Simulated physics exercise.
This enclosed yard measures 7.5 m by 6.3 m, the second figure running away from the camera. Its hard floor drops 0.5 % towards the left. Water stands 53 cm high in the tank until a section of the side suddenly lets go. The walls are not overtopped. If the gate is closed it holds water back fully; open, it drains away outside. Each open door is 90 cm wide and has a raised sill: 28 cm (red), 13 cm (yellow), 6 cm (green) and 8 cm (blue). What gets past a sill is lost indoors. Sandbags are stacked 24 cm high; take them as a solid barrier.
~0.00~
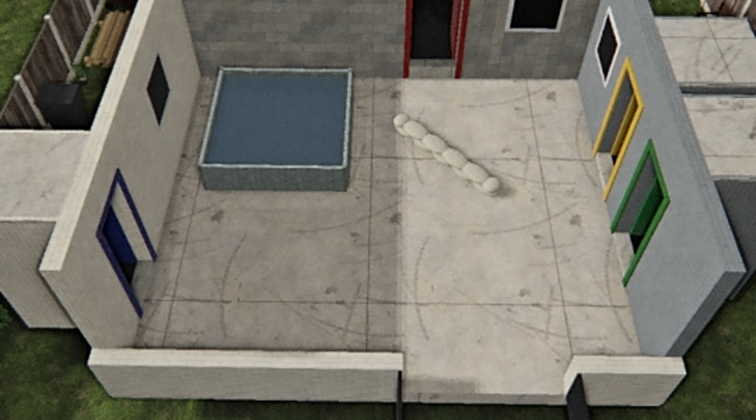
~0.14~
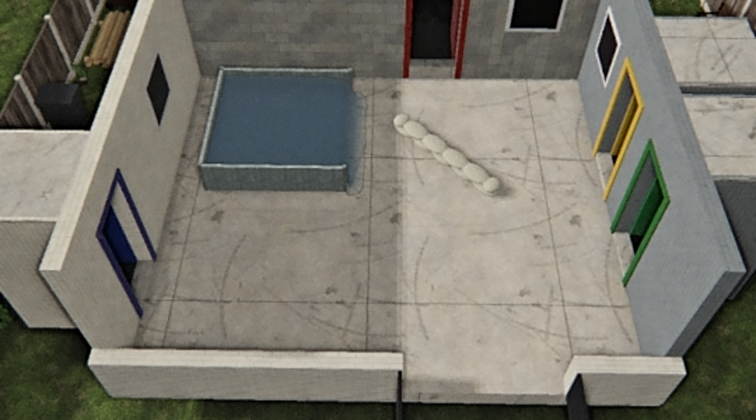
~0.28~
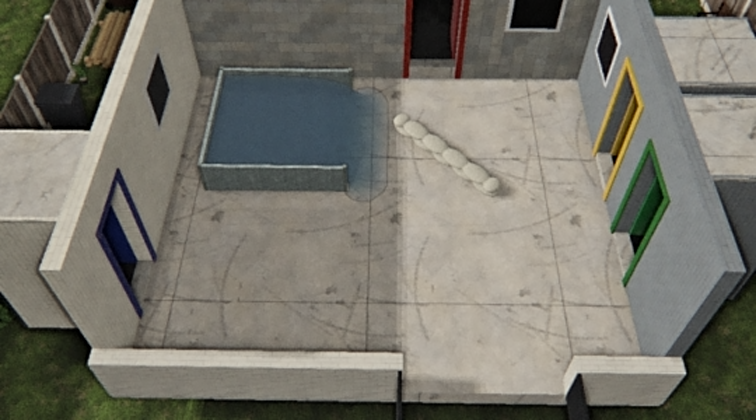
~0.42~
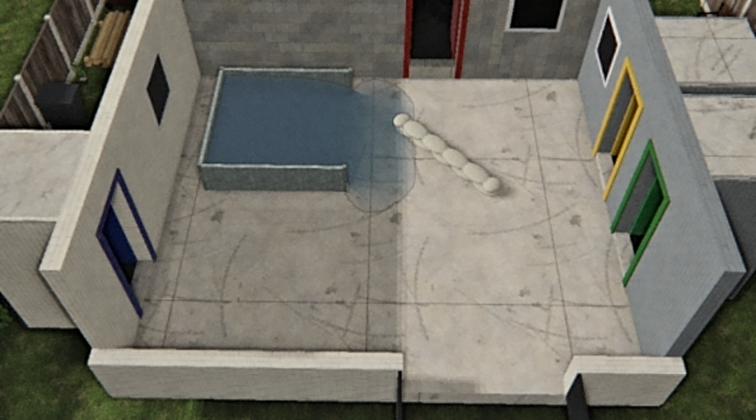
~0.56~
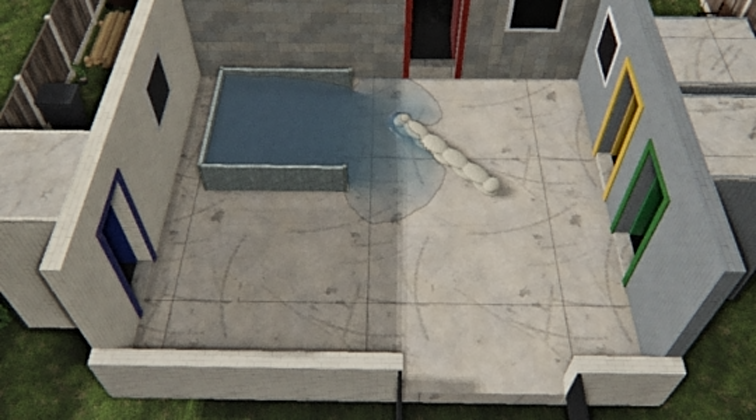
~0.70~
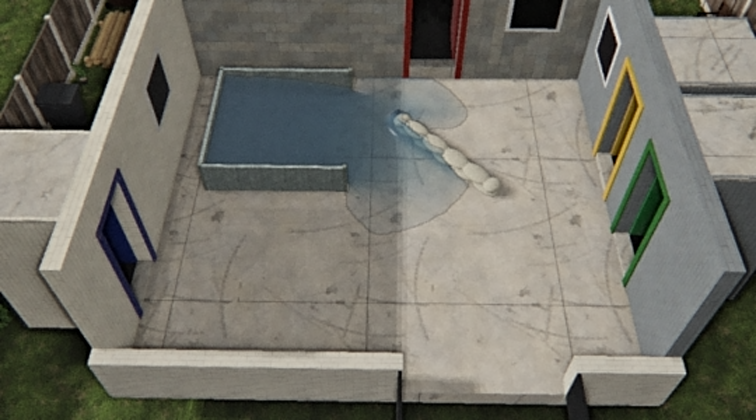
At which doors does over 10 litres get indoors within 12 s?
Within that time: At the red door it stays under the limit; at the yellow door it stays under the limit; at the green door it exceeds the limit; at the blue door it stays under the limit.
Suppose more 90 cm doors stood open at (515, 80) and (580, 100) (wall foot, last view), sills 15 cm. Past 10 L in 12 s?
In turn: Under, over.
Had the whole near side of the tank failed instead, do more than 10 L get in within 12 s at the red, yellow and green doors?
Against that limit: Red below, yellow below, green past it.
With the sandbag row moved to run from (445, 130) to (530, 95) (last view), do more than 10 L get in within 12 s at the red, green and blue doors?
Against that limit: Red below, green above, blue not over.
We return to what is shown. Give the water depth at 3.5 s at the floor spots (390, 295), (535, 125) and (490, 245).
Roughly 2, 6 and 8 cm, in turn.
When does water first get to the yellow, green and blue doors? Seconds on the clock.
Yellow 2.8 s, green 2.0 s, blue 9.5 s.
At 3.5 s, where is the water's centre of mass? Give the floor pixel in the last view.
Near (431, 169).
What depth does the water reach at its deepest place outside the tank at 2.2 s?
Roughly 32 cm.
After 1.4 s water covers 25 % of the floor and is deepest (34 cm) near (392, 131); red door 16 cm at the sill, 0 L in, yellow door not reached, green door not reached, blue door not reached.
After 2.2 s water covers 45 % of the floor and is deepest (32 cm) near (392, 131); red door 22 cm at the sill, 0 L in, yellow door not reached, green door 6 cm at the sill, 0 L in, blue door not reached.
After 3.5 s water covers 60 % of the floor and is deepest (25 cm) near (635, 345); red door 15 cm at the sill, 0 L in, yellow door 8 cm at the sill, 0 L in, green door 12 cm at the sill, 10 L in, blue door not reached.
After 7.0 s water covers 75 % of the floor and is deepest (14 cm) near (403, 376); red door 5 cm at the sill, 0 L in, yellow door 5 cm at the sill, 0 L in, green door 9 cm at the sill, 53 L in, blue door not reached.
After 12.0 s water covers 95 % of the floor and is deepest (10 cm) near (127, 372); red door 4 cm at the sill, 0 L in, yellow door 5 cm at the sill, 0 L in, green door 4 cm at the sill, 67 L in, blue door 8 cm at the sill, 0 L in.
